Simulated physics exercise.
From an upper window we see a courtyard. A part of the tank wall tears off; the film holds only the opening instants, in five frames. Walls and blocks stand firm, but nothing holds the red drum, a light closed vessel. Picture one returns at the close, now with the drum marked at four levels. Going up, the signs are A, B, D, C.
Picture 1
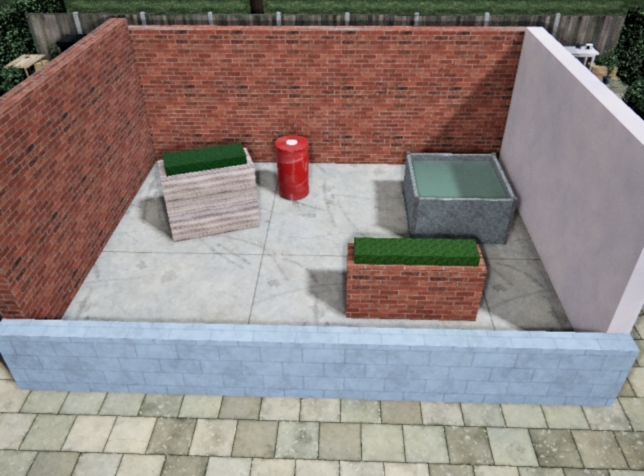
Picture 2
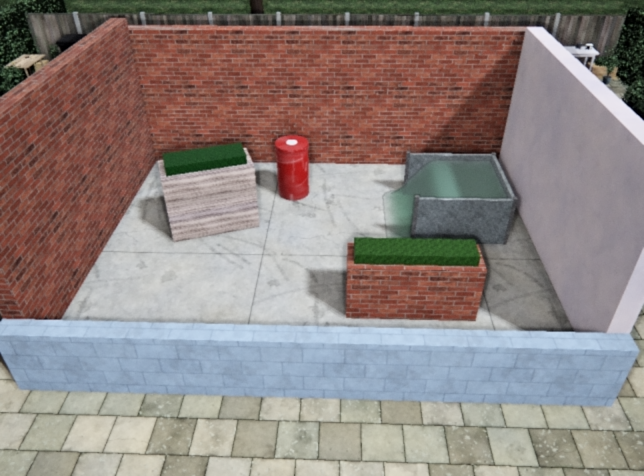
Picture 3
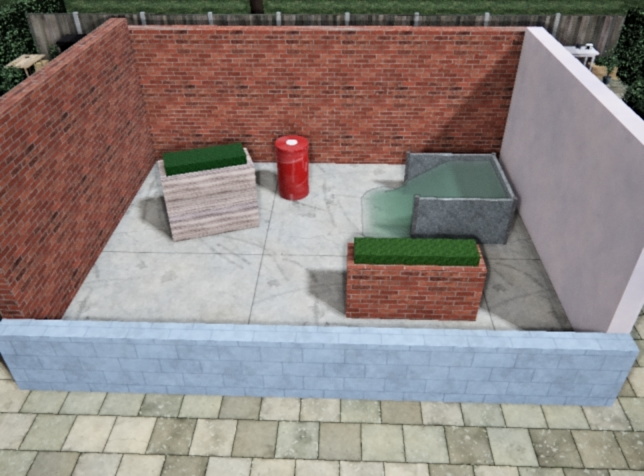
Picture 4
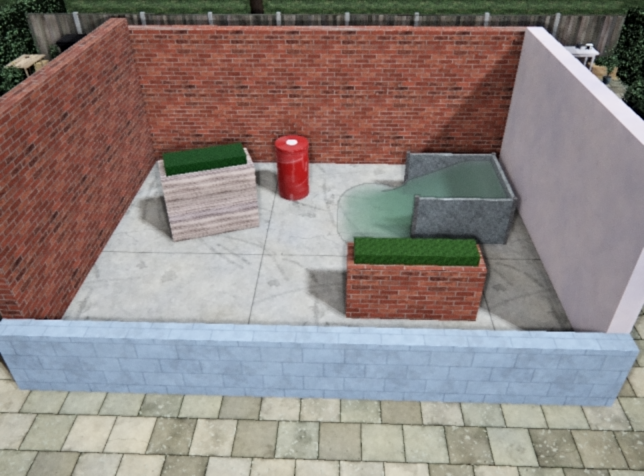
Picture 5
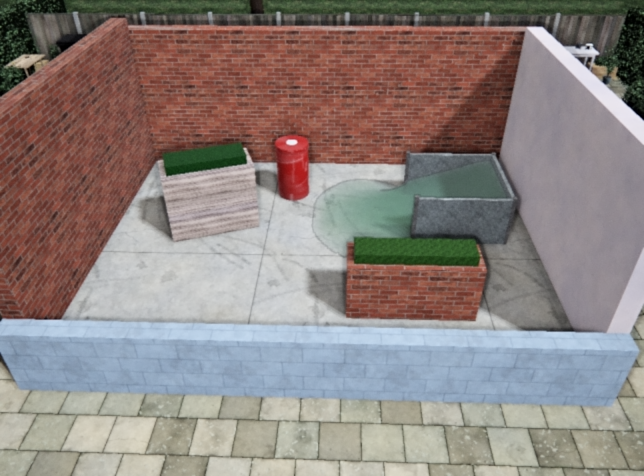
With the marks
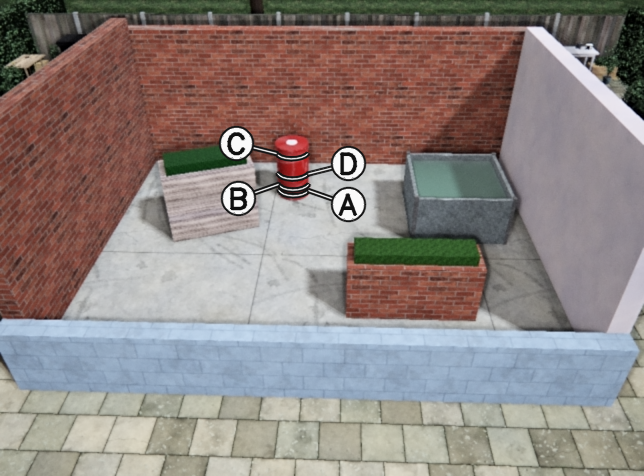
Greenish water poured out of the left side of a grey tank in a walled courtyard and spread leftward across the paved ground behind a brick planter, while the red drum stayed still.
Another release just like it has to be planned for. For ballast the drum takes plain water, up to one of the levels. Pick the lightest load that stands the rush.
Use line D.
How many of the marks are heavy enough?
Two.
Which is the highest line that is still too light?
B.
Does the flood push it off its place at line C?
No, that is safe.
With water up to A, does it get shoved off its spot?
Yes, that goes wrong.
On the marked copy, A at (292, 195); B at (292, 190); C at (291, 158); D at (292, 179); from the bottom up A, B, D, C.
If A is chosen, it is pushed about 5 times its own width away.
If B is chosen, it is pushed about its own width away.
If C is chosen, it does not move.
If D is chosen, it does not move.
